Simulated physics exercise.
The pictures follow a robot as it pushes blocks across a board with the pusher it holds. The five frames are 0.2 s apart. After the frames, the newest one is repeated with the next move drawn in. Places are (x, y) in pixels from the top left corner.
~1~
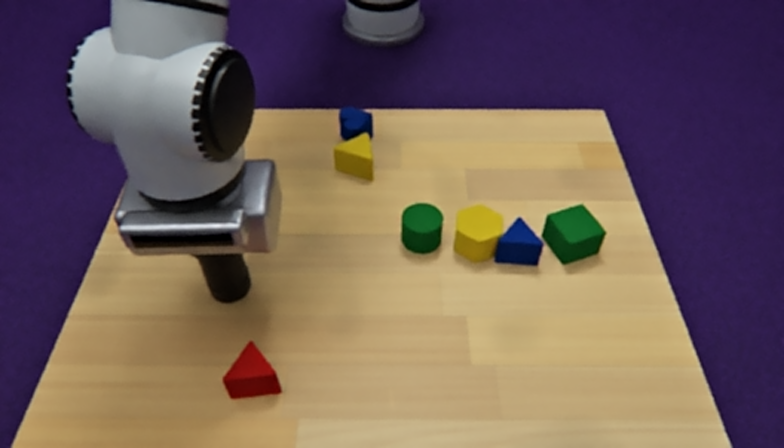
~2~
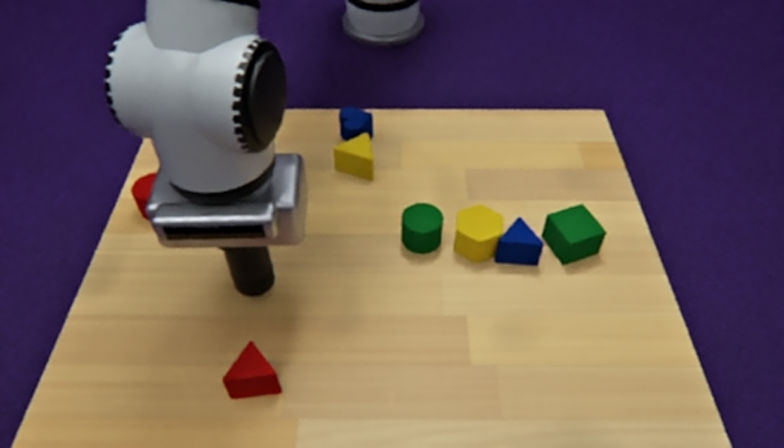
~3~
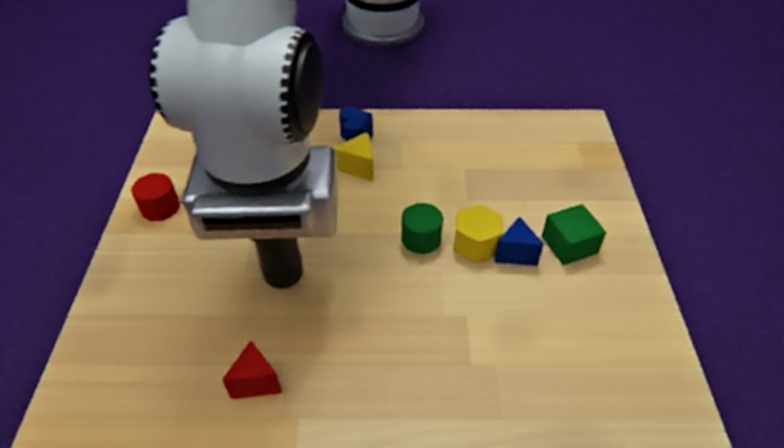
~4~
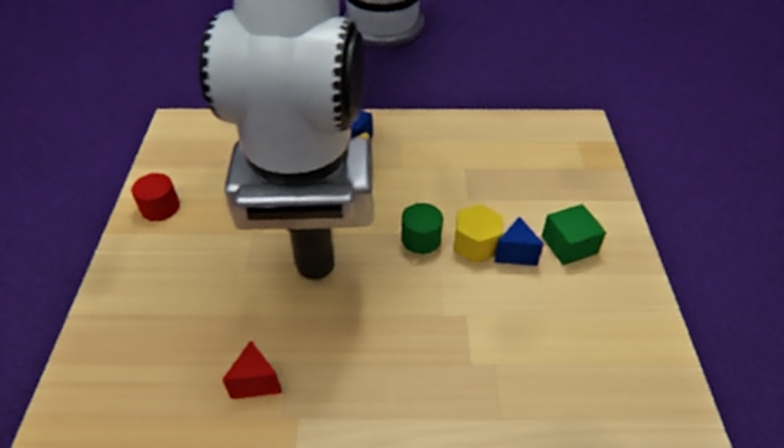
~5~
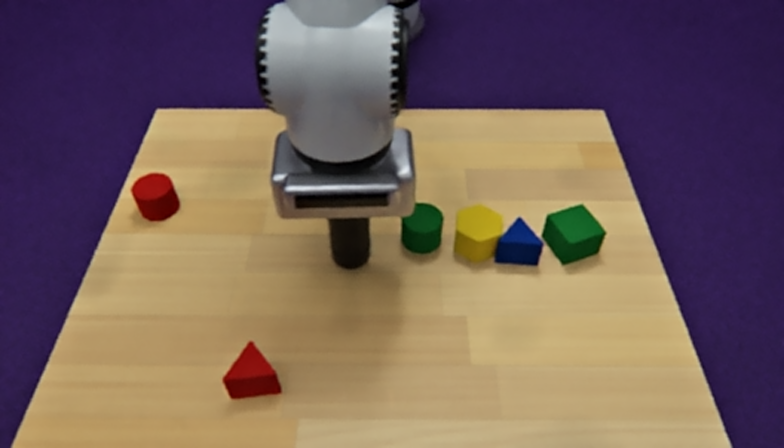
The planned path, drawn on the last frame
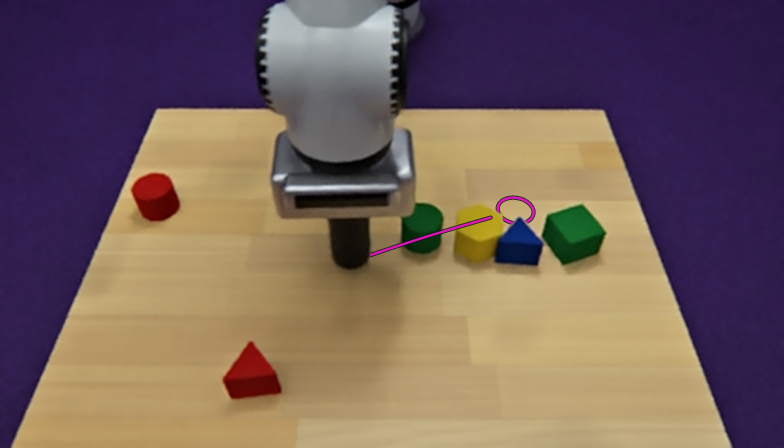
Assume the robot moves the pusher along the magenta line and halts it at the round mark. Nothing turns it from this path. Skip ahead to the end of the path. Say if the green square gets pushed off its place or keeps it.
Moved away.
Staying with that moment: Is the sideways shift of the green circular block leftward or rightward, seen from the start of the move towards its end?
It moves off to the left.
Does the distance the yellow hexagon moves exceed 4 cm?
Yes, I think so.
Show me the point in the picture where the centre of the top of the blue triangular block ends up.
I'd place it at (547, 247), taking the centre of its top.
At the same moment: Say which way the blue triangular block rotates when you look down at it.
My prediction: CW.
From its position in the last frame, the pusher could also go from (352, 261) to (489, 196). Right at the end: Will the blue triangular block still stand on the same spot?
The answer is no.
The drawn path runs from (352, 261) directly to (516, 210).
The first path, step by step. One third of the way, pusher at (410, 236); green circular block at (446, 207); yellow hexagon at (487, 221), turned 20° clockwise.
Two thirds of the way, pusher at (466, 219); green circular block at (486, 180); yellow hexagon at (509, 220), turned 40° clockwise; blue triangular block at (537, 241), turned 15° clockwise.
At the end, pusher at (517, 204); green circular block at (509, 163); yellow hexagon at (545, 216), turned 100° clockwise; blue triangular block at (547, 247), turned 45° clockwise; green square at (602, 231).
